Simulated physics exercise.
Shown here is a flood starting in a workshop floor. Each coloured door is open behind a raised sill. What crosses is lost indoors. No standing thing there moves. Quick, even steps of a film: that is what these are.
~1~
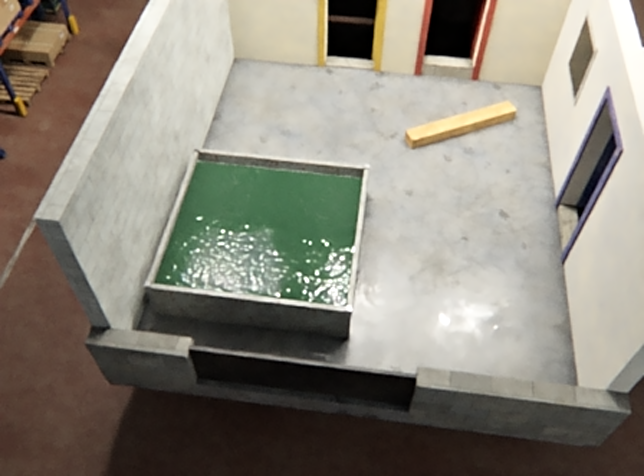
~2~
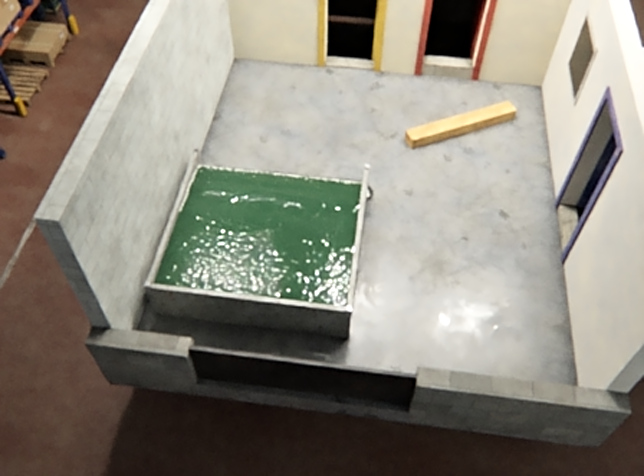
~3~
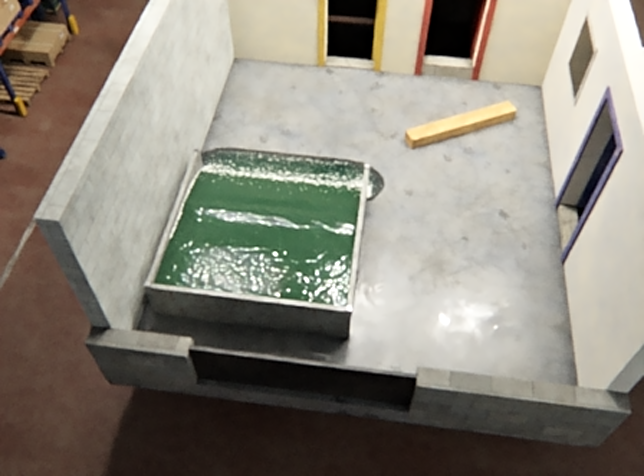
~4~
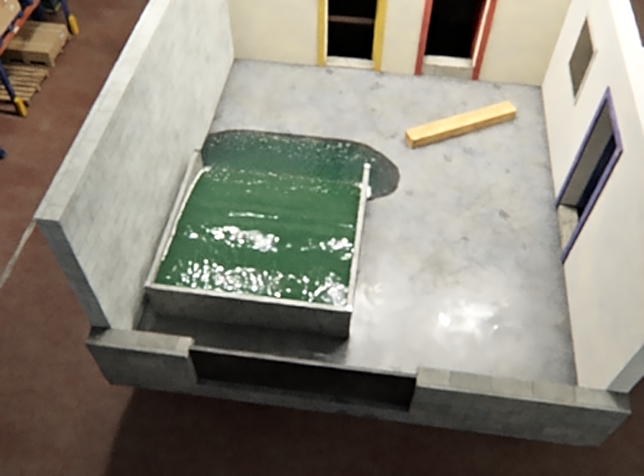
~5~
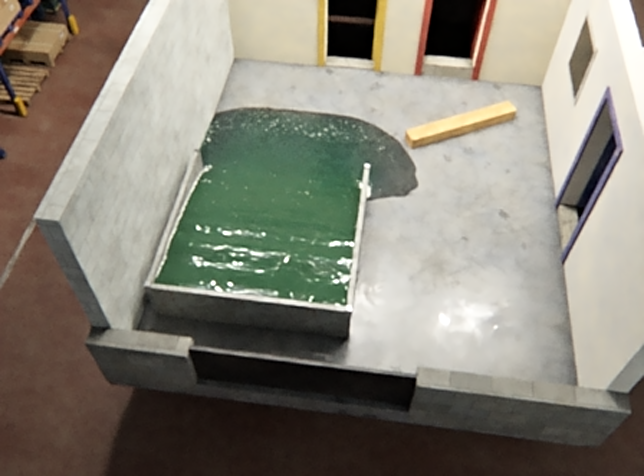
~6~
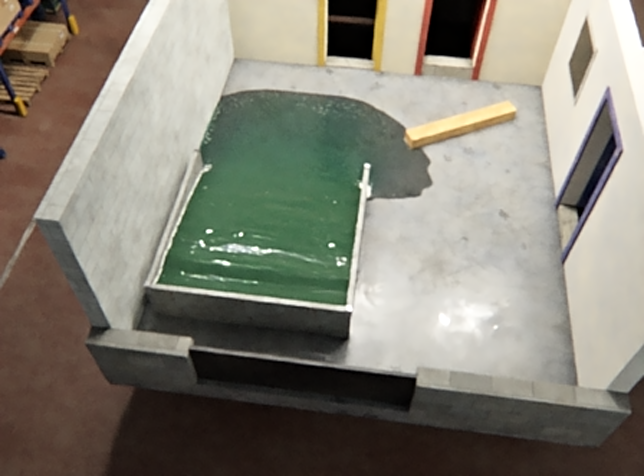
An open tank of green water stands at the left of a grey workshop floor, seen from high above by a still camera. Yellow and red doorways are in the back wall, a blue one is at right, and a pale wooden beam lies towards the back. The water ripples, then pours out on the tank's far side and spreads in a dark green sheet to the beam's left end.
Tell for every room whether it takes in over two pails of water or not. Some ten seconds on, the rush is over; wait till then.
The yellow door takes in over two pails, the red door does not, the blue door does not.
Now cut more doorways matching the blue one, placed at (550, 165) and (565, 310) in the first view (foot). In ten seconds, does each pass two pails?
In order: Falls short; falls short.
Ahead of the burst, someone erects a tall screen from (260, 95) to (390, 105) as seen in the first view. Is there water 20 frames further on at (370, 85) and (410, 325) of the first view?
Submerged and spared, in that order.
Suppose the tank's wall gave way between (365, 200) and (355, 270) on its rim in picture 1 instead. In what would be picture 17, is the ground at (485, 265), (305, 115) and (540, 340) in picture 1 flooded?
Point by point: Soaked; unwetted; soaked.
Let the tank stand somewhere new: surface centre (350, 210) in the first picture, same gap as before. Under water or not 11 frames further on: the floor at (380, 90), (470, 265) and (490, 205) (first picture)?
Soaked, bone-dry, bone-dry.
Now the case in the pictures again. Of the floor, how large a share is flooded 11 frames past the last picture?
Share estimate: About 45 per cent.
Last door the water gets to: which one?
Observed: The blue door.
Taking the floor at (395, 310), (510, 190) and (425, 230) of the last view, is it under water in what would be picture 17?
Same order as asked: Dry as before; dry as before; dry as before.
A moment on, water covers 40 % of the floor; the yellow door over two buckets in, the red door not reached, the blue door not reached.
Next, water covers 45 % of the floor; the yellow door far over two buckets in, the red door wet at the sill, nothing in, the blue door not reached.
Then, water covers 55 % of the floor; the yellow door far over two buckets in, the red door wet at the sill, nothing in, the blue door not reached.
Later, water covers 80 % of the floor; the yellow door far over two buckets in, the red door under two buckets in, the blue door wet at the sill, nothing in.
In the end, water covers 95 % of the floor; the yellow door far over two buckets in, the red door under two buckets in, the blue door wet at the sill, nothing in.
